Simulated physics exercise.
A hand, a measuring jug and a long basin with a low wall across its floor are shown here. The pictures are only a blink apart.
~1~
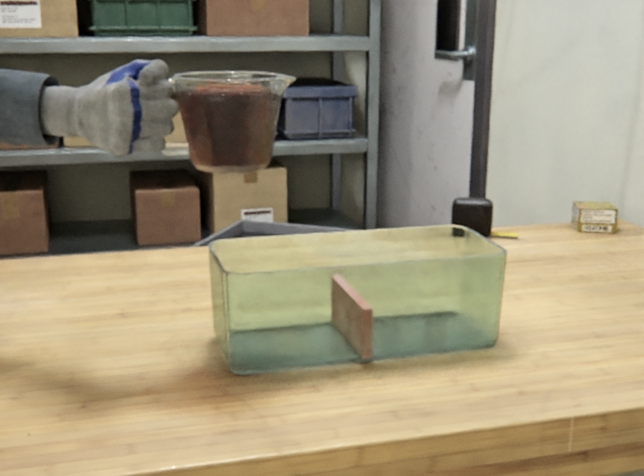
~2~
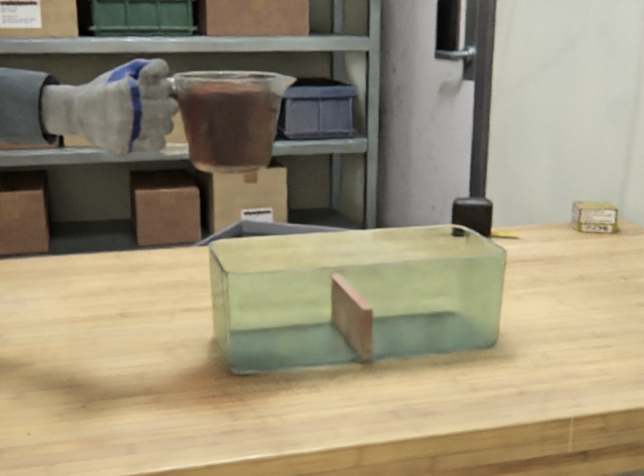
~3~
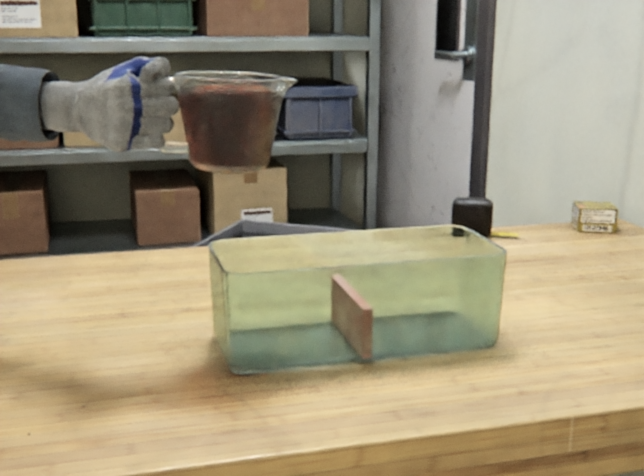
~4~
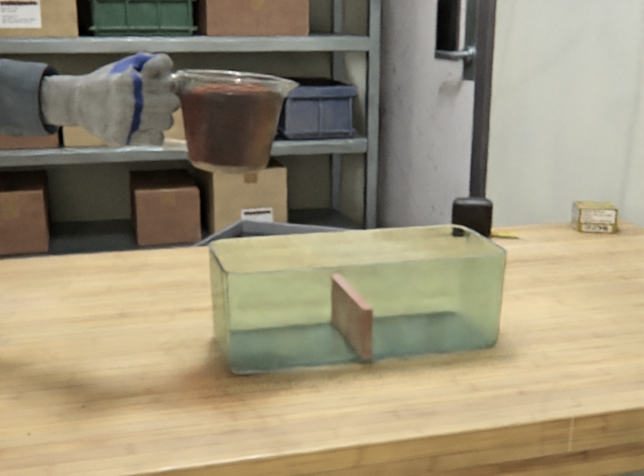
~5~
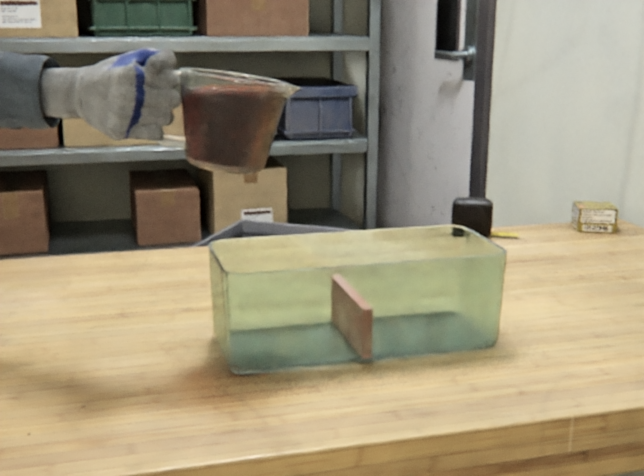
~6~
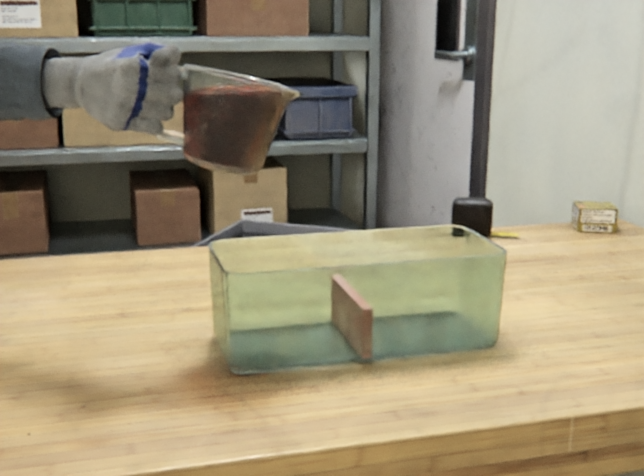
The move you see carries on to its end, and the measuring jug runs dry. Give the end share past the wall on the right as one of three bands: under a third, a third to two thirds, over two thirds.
The end share is a third to two thirds.
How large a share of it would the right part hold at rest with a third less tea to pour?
Close to 15 per cent, more or less.
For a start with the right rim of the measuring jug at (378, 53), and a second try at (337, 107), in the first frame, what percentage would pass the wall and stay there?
One after the other: 95 %, 85 %.
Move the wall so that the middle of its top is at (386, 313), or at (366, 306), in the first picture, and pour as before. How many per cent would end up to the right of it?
Roughly 5 % and then 20 %.
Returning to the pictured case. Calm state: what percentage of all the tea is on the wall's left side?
Roughly 50 in a hundred.
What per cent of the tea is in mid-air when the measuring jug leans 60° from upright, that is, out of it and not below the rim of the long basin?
Something like 20 per cent of it.
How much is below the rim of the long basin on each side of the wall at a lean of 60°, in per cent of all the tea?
Left: Roughly 0 %; right: Roughly 10 %.
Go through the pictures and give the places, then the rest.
In the first picture, it leans 0°; its right rim is at (296, 77); the tea meets the walls at (179, 90) and (279, 89); the long basin's rim runs from (216, 259) to (485, 240); the wall's top is at (351, 292).
In the second picture, it leans 1°; its right rim is at (296, 78); the tea meets the walls at (180, 90) and (279, 89).
In the third picture, it leans 2°; its right rim is at (298, 79); the tea meets the walls at (181, 90) and (279, 90).
In the fourth picture, it leans 5°; its right rim is at (299, 83); the tea meets the walls at (182, 91) and (281, 90).
In the fifth picture, it leans 8°; its right rim is at (301, 87); the tea meets the walls at (184, 92) and (285, 91).
In the sixth picture, it leans 13°; its right rim is at (303, 93); the tea meets the walls at (186, 92) and (290, 92).
A moment on, the tilt is 60° and 68 per cent is still to pour, 2 is left of the wall and 10 right of it.
Next, the tilt is 91° and 15 per cent is still to pour, 25 is left of the wall and 45 right of it.
Then the tilt is 99° and 0 per cent is still to pour, 52 is left of the wall and 46 right of it.
Later the tilt is 99° and 0 per cent is still to pour, 52 is left of the wall and 47 right of it.
In the end 52 per cent lies left of the wall, 47 right of it and 1 outside.
